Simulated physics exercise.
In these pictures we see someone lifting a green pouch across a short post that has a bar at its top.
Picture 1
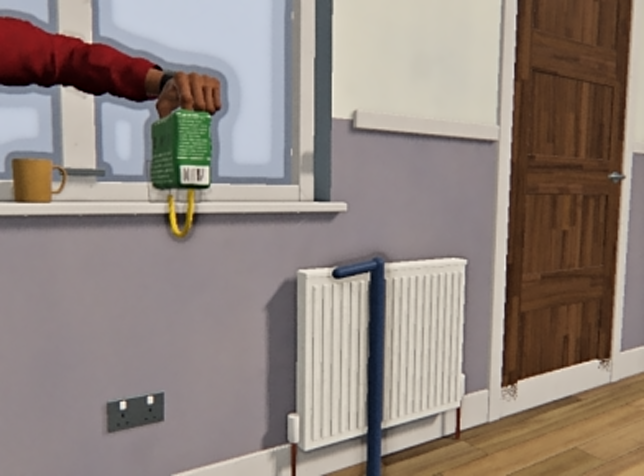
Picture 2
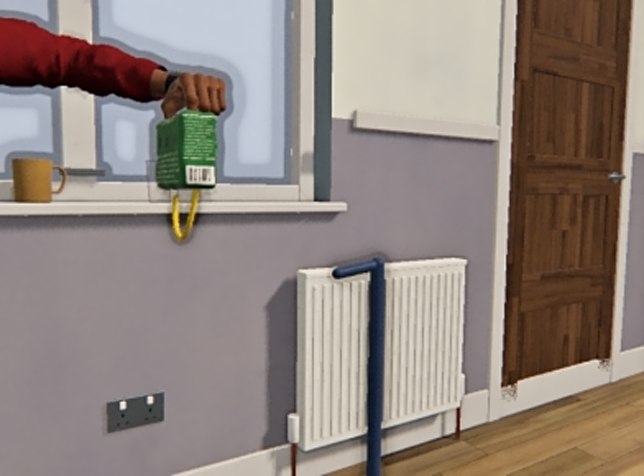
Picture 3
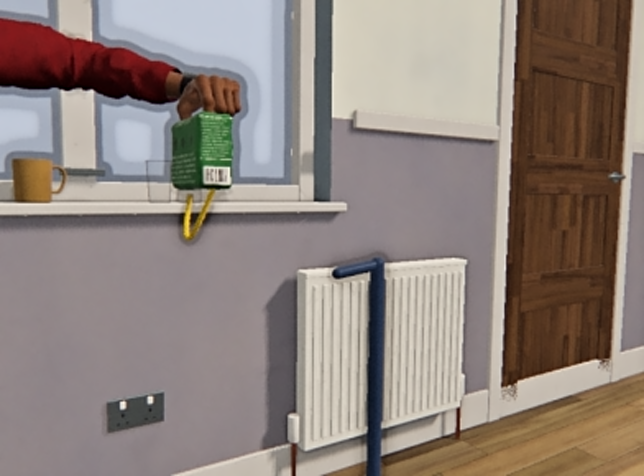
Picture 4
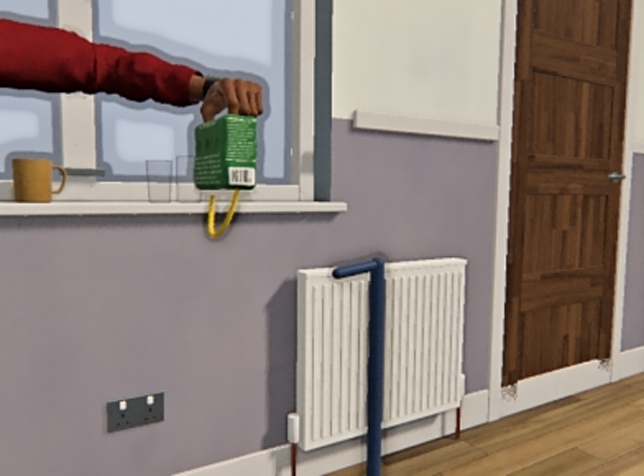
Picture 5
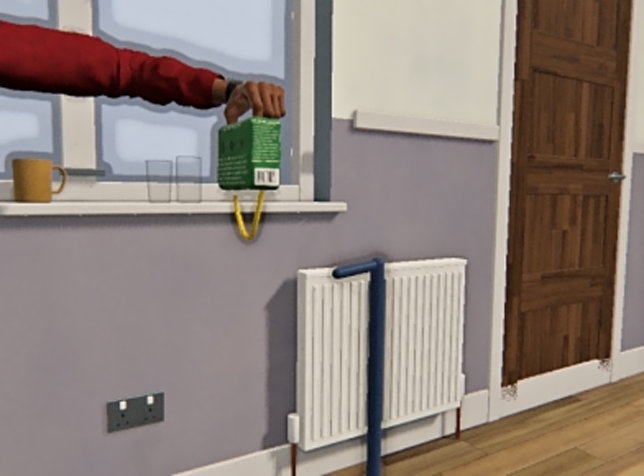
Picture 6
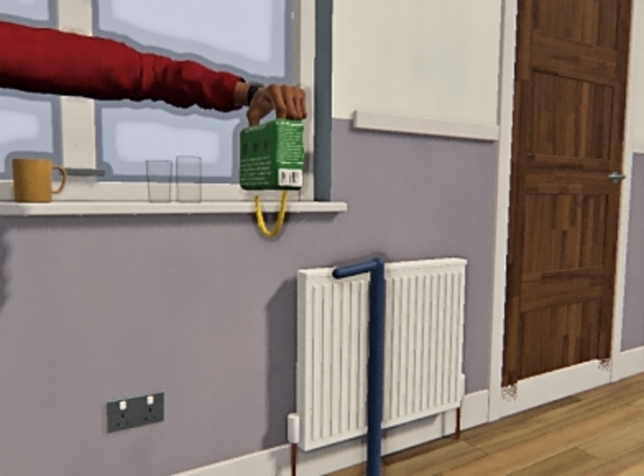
In the video, a red-sleeved arm carries a green package with a dangling yellow loop steadily rightward along a windowsill, past a mug and two clear glasses, while the loop sways and a blue post with a short top bar stays still.
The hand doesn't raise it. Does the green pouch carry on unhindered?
Yes, I expect the post will let it through.
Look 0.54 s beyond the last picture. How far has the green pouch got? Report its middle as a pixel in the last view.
About (359, 162).
Then, 0.54 s after the last picture, pouch over the post near (359, 162).
Then, 1.22 s after the last picture, pouch past the post near (448, 166).
At rest, pouch past the post near (490, 168). The green pouch comes away clean.
